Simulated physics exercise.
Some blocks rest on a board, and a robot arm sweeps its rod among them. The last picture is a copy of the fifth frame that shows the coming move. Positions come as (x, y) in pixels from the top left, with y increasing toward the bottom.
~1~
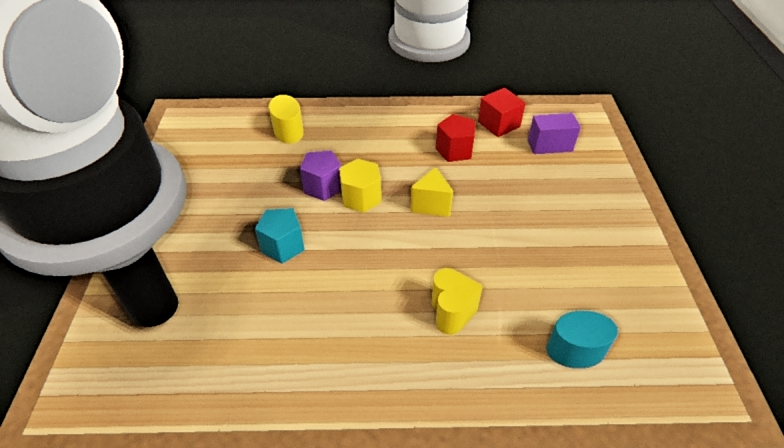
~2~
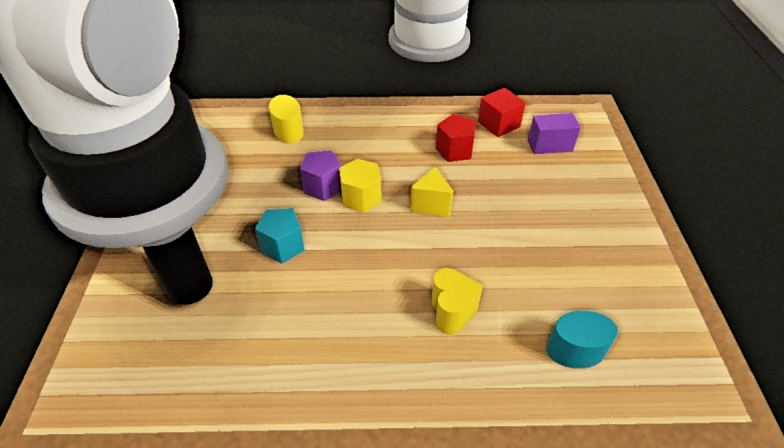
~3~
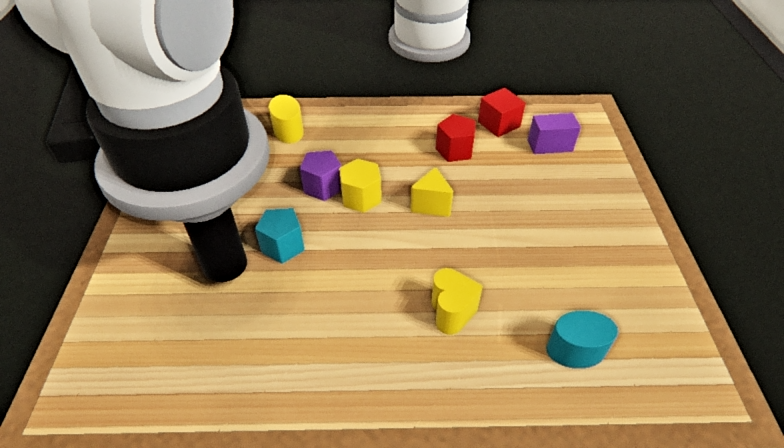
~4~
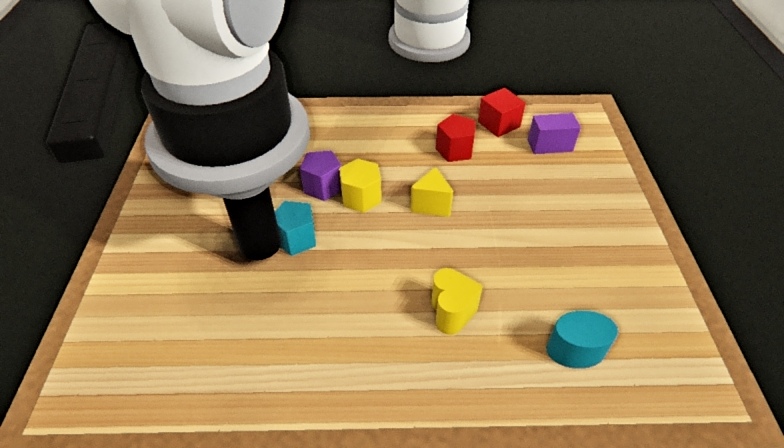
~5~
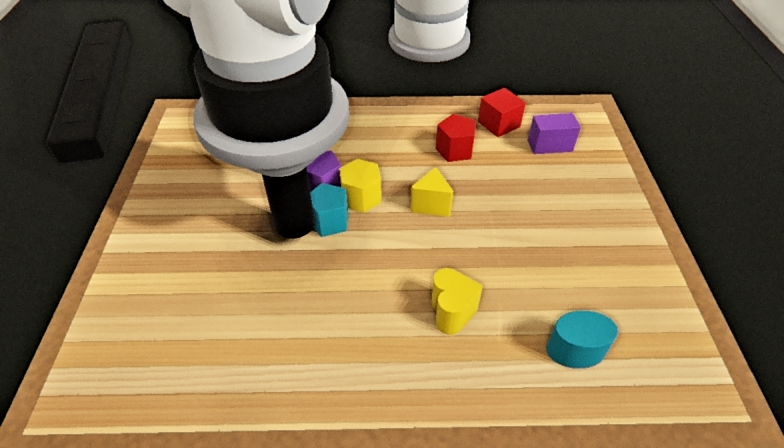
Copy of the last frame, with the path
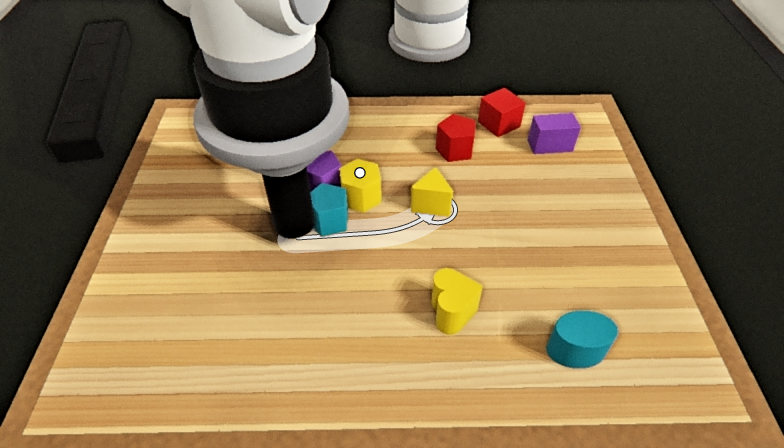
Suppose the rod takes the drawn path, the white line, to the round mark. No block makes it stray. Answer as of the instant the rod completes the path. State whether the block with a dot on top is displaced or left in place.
That block will leave its spot.
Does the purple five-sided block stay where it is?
I believe so.
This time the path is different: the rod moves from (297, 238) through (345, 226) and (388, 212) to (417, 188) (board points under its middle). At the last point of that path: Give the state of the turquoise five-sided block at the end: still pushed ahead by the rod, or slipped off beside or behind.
Pushed ahead.
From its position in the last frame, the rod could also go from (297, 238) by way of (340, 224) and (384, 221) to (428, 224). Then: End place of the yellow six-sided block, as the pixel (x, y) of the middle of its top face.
For the centre of its top, I'd go with (387, 149).
The line goes from (297, 238) through (348, 235) and (398, 229) to (437, 209); the dot is on the yellow six-sided block.
On the path given first. One third of the way, rod at (348, 221); turquoise five-sided block at (370, 187), turned 30° anticlockwise; yellow six-sided block at (373, 161), turned 30° anticlockwise.
Two thirds of the way, rod at (399, 215); turquoise five-sided block at (399, 178), turned 55° anticlockwise; yellow six-sided block at (375, 158), turned 50° anticlockwise.
At the end, rod at (438, 195); purple five-sided block unmoved; turquoise five-sided block at (411, 167), turned 95° anticlockwise; yellow six-sided block at (374, 157), turned 60° anticlockwise; yellow triangular block at (460, 169), turned 30° clockwise.
